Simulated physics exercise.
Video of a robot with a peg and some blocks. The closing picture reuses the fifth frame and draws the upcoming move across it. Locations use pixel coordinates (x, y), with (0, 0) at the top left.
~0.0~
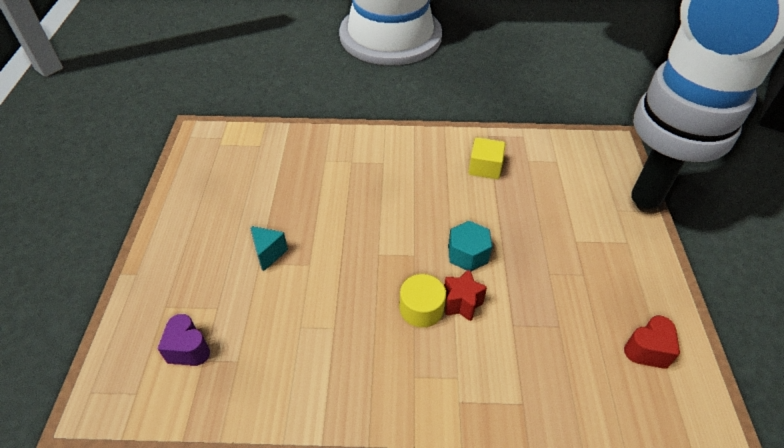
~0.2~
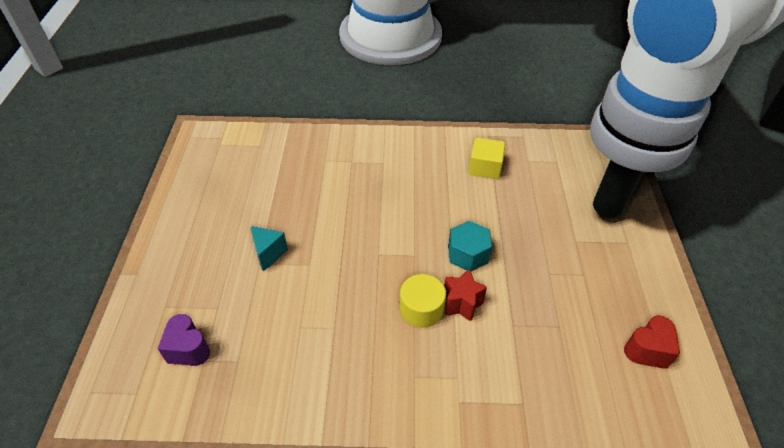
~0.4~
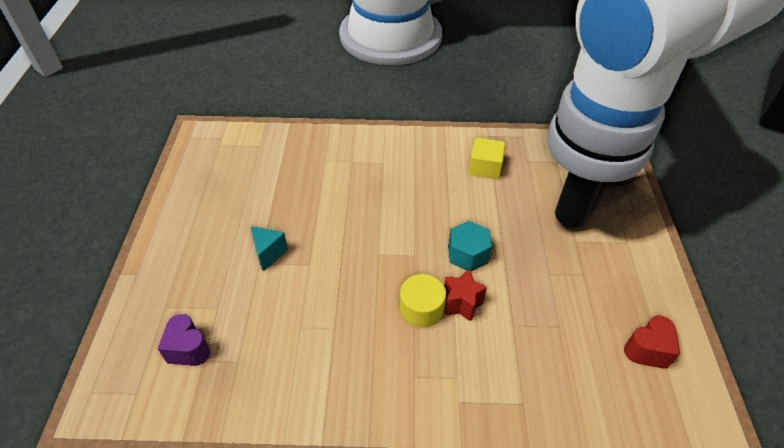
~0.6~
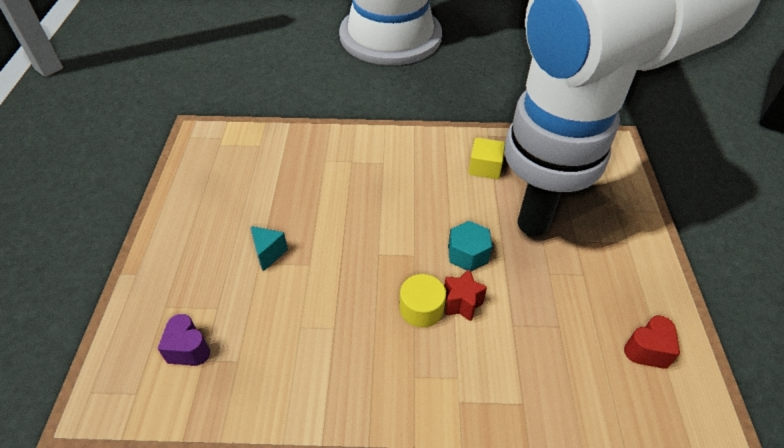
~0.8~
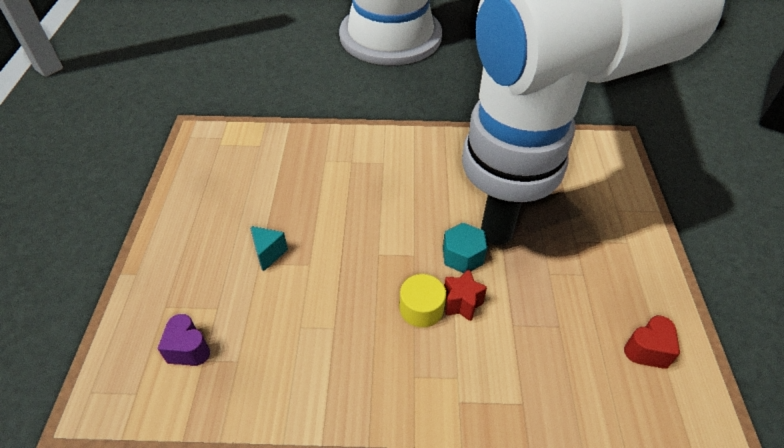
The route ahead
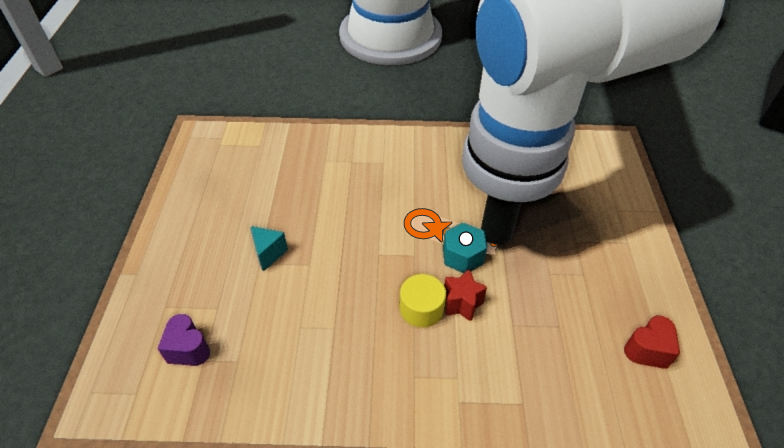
On a wooden board scattered with colourful blocks, a white and blue robot arm starts near the upper right edge. It moves its black peg steadily left and slightly down across the surface, then touches the turquoise hexagon and nudges it slightly left, while the other blocks stay still.
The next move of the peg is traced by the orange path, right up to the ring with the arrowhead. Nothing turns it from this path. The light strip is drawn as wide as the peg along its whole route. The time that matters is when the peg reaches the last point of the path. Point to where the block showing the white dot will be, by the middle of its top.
It comes to (442, 244).
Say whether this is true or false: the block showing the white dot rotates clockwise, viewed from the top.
False - the claim does not hold.
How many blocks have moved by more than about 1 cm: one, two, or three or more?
Displaced: One.
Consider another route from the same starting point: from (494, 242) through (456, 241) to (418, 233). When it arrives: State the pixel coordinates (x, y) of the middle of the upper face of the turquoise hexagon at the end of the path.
At roughly (432, 249).
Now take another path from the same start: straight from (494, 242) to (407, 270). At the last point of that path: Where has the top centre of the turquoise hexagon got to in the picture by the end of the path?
It comes to (390, 281).
The line goes from (494, 242) by way of (469, 239) and (446, 232) to (423, 223); the dot is on the turquoise hexagon.
On the path given first. Halfway along, peg (458, 228); turquoise hexagon (444, 244), turned 45° anticlockwise.
At the end, peg (423, 216); red star block unmoved; turquoise hexagon (442, 244), turned 55° anticlockwise.
